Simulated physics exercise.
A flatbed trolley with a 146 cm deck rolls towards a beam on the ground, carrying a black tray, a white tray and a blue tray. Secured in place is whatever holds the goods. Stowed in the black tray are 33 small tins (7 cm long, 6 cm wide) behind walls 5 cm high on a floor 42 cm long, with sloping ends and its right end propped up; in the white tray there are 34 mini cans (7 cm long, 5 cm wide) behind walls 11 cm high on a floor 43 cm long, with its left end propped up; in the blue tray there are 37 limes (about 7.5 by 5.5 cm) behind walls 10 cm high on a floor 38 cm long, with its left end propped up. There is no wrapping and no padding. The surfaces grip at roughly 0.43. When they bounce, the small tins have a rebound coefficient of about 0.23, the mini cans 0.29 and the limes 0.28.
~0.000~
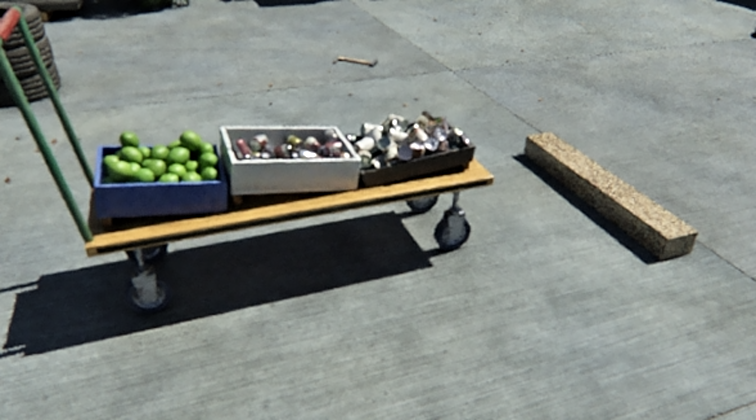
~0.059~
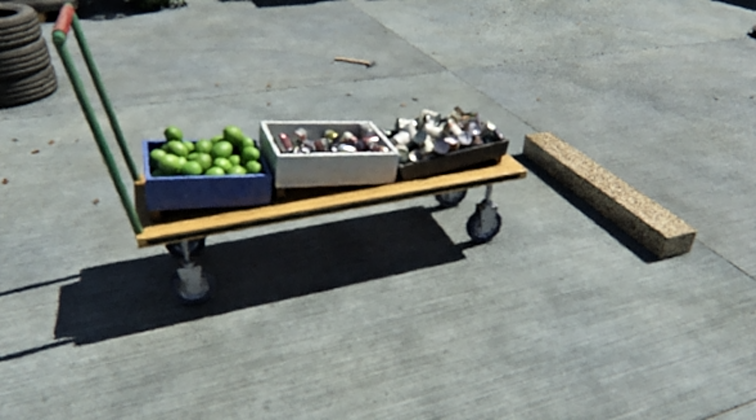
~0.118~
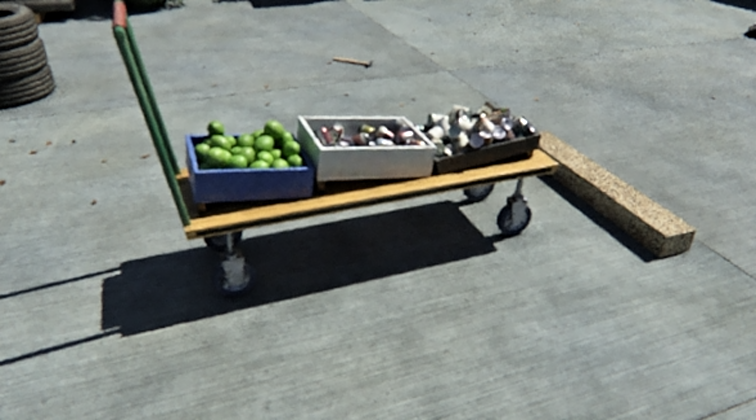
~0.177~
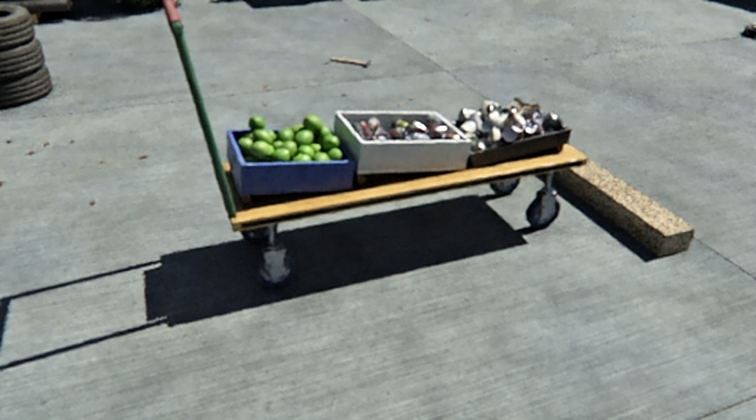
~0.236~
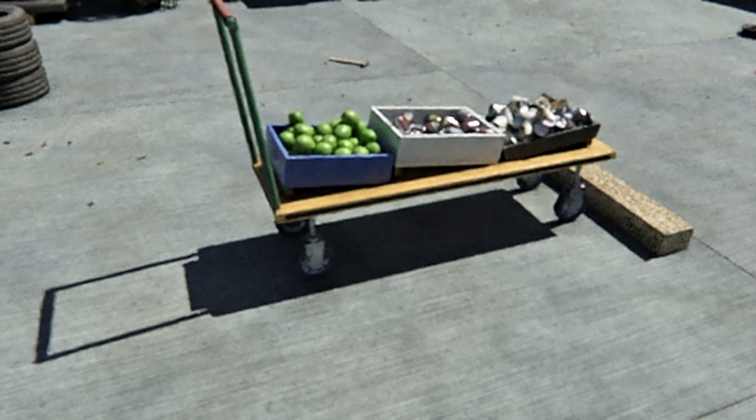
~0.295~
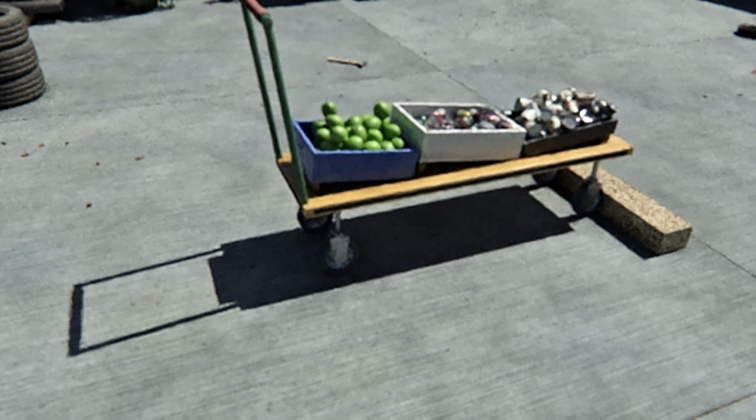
A flatbed trolley with a wooden deck and green handle rolls from left to right across sunlit grey concrete, seen from slightly above and to one side as the camera shifts a little. It carries a blue tray of green limes at left, a white tray of small cans in the middle and a black tray of small tins at right. The trolley closes on a speckled tan beam, its load staying in the trays.
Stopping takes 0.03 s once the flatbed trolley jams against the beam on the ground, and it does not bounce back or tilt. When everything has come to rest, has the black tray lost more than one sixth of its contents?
I'd say the outflow rises past a sixth of the load.
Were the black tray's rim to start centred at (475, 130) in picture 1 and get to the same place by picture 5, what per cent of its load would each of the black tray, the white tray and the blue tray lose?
Black tray 10 %, white tray 0 %, blue tray 0 %.
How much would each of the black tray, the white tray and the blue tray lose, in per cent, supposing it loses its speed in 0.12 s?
Black tray 30 %, white tray 10 %, blue tray 0 %.
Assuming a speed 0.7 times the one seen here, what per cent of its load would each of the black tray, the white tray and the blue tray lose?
Then black tray 20, white tray 0, blue tray 0 per cent.
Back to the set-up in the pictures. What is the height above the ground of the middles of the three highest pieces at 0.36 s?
Mean height: Some 60 cm.
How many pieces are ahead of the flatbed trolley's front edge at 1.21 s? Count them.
I count about 10 pieces out front at that moment.
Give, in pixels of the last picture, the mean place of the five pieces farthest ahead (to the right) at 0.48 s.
Centre: About (617, 87) px.
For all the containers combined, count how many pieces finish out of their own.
About 20 pieces.
After 0.36 s, the black tray is down by 5 of 33, the white tray has all 34 and the blue tray is down by 1 of 37.
After 0.48 s, the black tray is down by 10 of 33, the white tray is down by 1 of 34 and the blue tray is down by 2 of 37.
After 0.71 s, the black tray is down by 13 of 33, the white tray is down by 2 of 34 and the blue tray is down by 5 of 37.
When it is over (at 1.21 s), the black tray is down by 13 of 33, the white tray is down by 2 of 34 and the blue tray is down by 5 of 37. Asked share, 13 of 33, 39 per cent.
